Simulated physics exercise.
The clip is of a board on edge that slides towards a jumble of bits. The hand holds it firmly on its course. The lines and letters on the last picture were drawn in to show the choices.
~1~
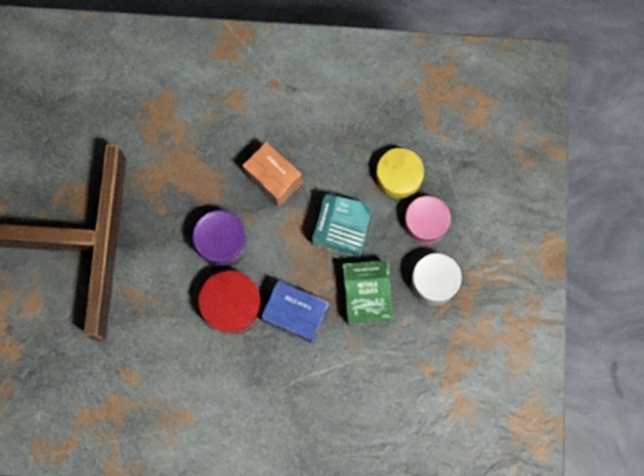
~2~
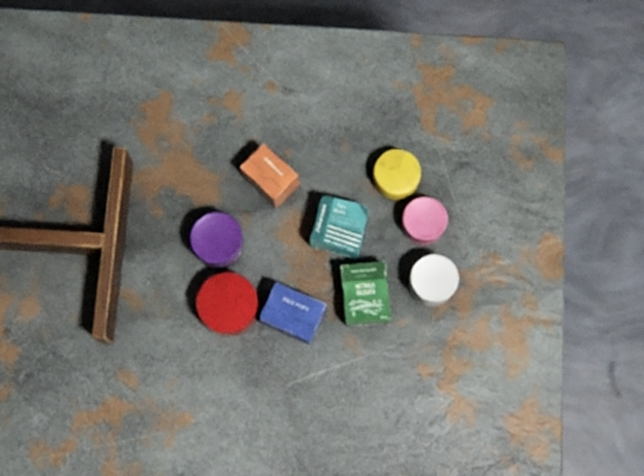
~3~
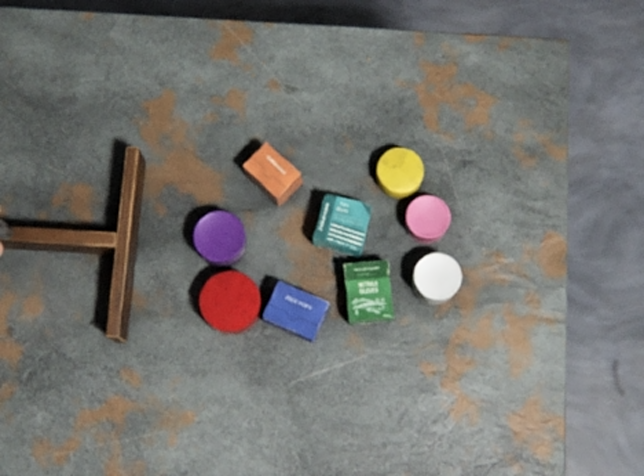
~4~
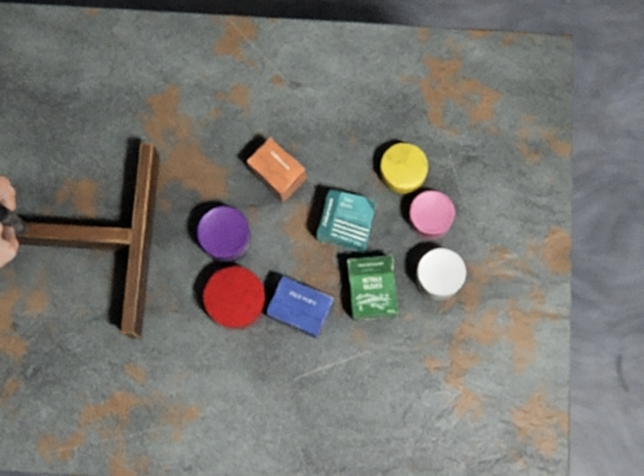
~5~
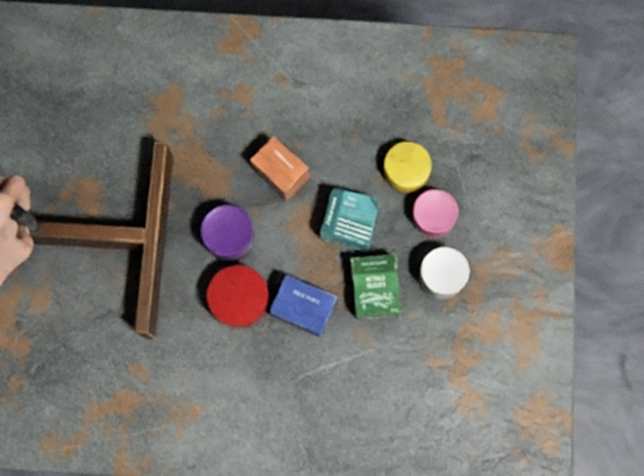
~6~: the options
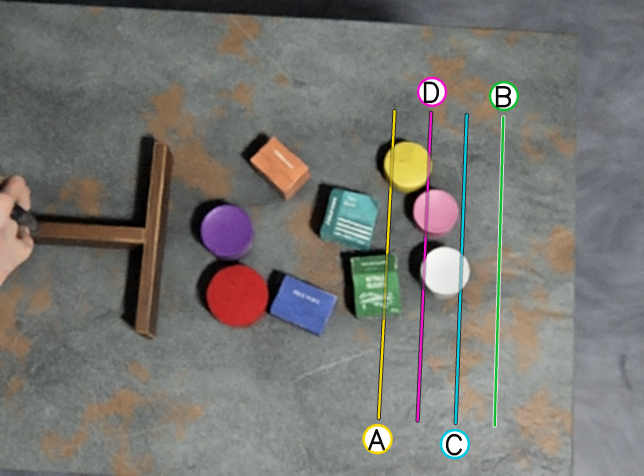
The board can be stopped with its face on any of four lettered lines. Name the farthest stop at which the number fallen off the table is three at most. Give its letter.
No fourth one falls up to B.
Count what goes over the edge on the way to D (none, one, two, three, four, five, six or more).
By then, none.
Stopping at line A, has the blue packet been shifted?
Yes.
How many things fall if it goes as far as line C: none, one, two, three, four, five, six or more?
The count is none.
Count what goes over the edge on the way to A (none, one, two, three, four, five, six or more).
The count is none.
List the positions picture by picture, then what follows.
Red pot (230, 303); pink tub (427, 220); orange packet (273, 174), in the first frame.
Board (109, 241); blue packet (293, 314), in the second frame.
Board (123, 240); yellow tin (400, 173), in the third frame.
Board (137, 236); white jar (440, 275), in the fourth frame.
Board (151, 235); red pot (239, 297); pink tub (435, 214); orange packet (280, 169), in the fifth frame.
On the marked copy, A at (387, 259); B at (499, 266); C at (461, 264); D at (425, 262).
Following B. Soon after the start, board (276, 243); white jar (459, 269); green box (412, 280).
Later, board (403, 251); pink tub (505, 194); white jar (502, 257).
In the end, board (500, 257); white jar over the edge; pink tub over the edge; two fallen.
As for the rest, A is within the limit but short; C is within the limit but short; D is within the limit but short.
